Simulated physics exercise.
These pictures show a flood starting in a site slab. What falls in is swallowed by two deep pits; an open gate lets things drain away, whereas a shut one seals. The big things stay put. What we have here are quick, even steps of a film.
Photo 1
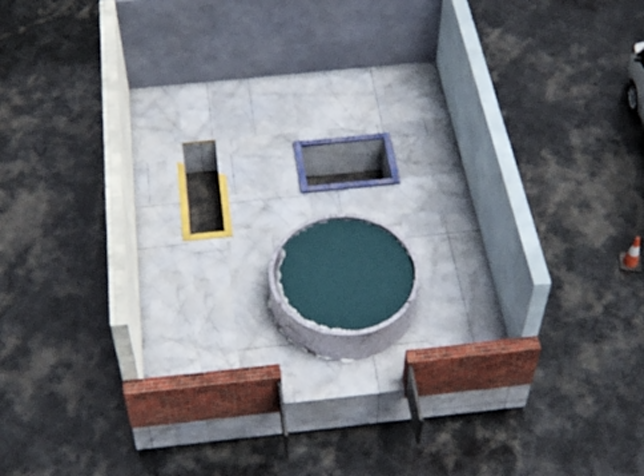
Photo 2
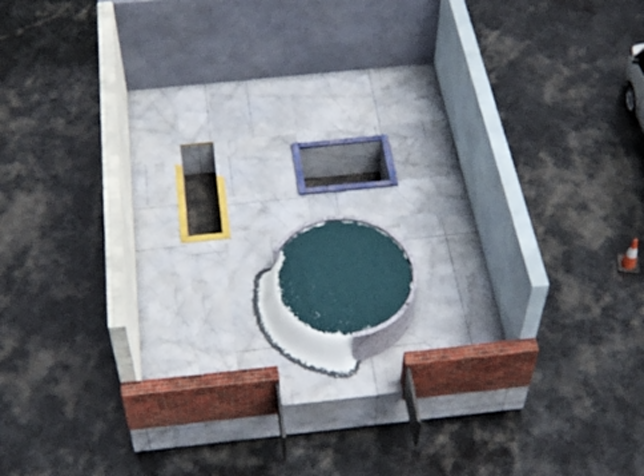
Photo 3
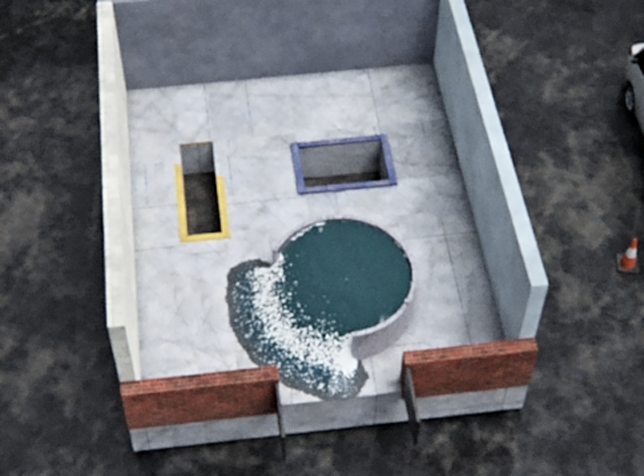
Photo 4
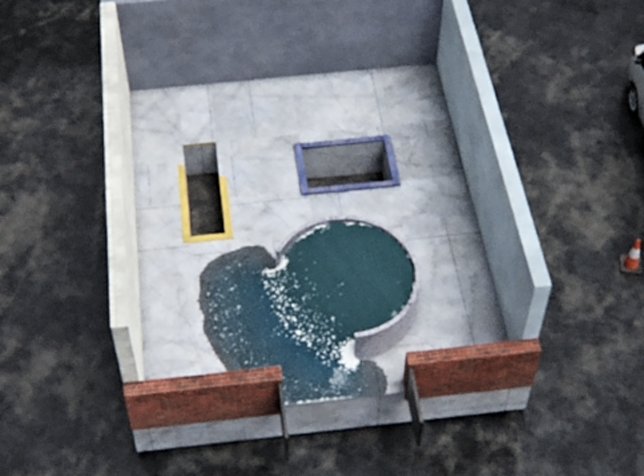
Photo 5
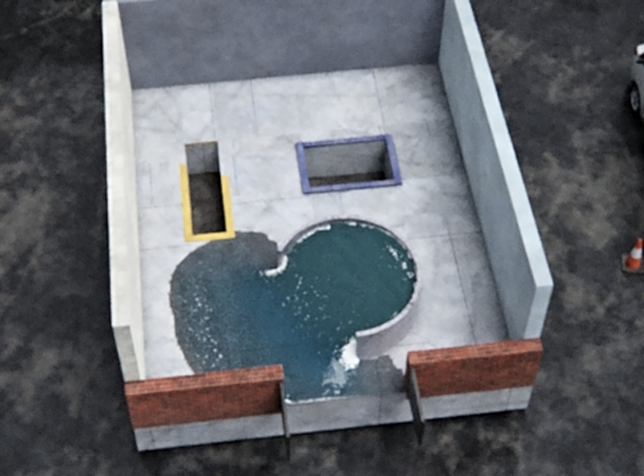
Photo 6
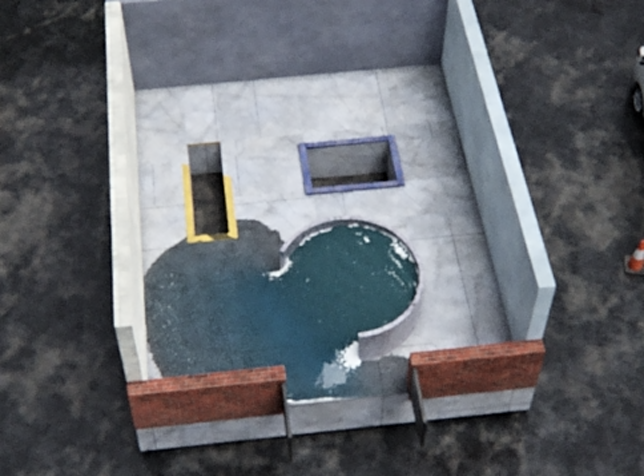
A round pool on a walled pale slab breaking open at its lower left, water spreading leftward to the yellow-edged pit.
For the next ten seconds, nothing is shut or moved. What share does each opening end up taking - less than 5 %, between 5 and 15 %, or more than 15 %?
The gate carries off upward of fifteen per cent, the yellow pit carries off upward of fifteen per cent, the blue pit carries off beneath five per cent.
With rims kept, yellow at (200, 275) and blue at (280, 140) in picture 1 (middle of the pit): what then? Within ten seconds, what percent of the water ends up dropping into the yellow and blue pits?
Looks like yellow collects 50 percent and blue collects 0 percent.
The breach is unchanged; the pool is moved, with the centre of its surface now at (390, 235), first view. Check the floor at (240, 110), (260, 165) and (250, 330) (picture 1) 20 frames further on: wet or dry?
Unflooded - unflooded - soaked.
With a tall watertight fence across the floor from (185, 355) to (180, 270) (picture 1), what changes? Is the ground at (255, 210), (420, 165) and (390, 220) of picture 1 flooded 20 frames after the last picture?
Going spot by spot: Drenched, then high and dry, then high and dry.
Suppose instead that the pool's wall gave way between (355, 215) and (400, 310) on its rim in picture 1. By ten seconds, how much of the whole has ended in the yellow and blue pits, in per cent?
Result - yellow: 14 %; blue: 10 %.
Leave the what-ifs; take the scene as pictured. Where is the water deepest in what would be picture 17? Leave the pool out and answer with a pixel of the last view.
Deepest spot: Near (150, 406).
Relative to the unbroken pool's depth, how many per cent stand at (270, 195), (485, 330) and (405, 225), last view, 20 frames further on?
Around 2, 0 and 0 percent, in that order.
A moment on, water covers 25 % of the floor; the gate 10 %, the yellow pit 0 %, the blue pit 0 %.
Next, water covers 25 % of the floor; the gate 15 %, the yellow pit 1 %, the blue pit 0 %.
Then, water covers 40 % of the floor; the gate 20 %, the yellow pit 8 %, the blue pit 0 %.
Later, water covers 60 % of the floor; the gate 28 %, the yellow pit 19 %, the blue pit 0 %.
In the end, water covers 75 % of the floor; the gate 33 %, the yellow pit 27 %, the blue pit 0 %.
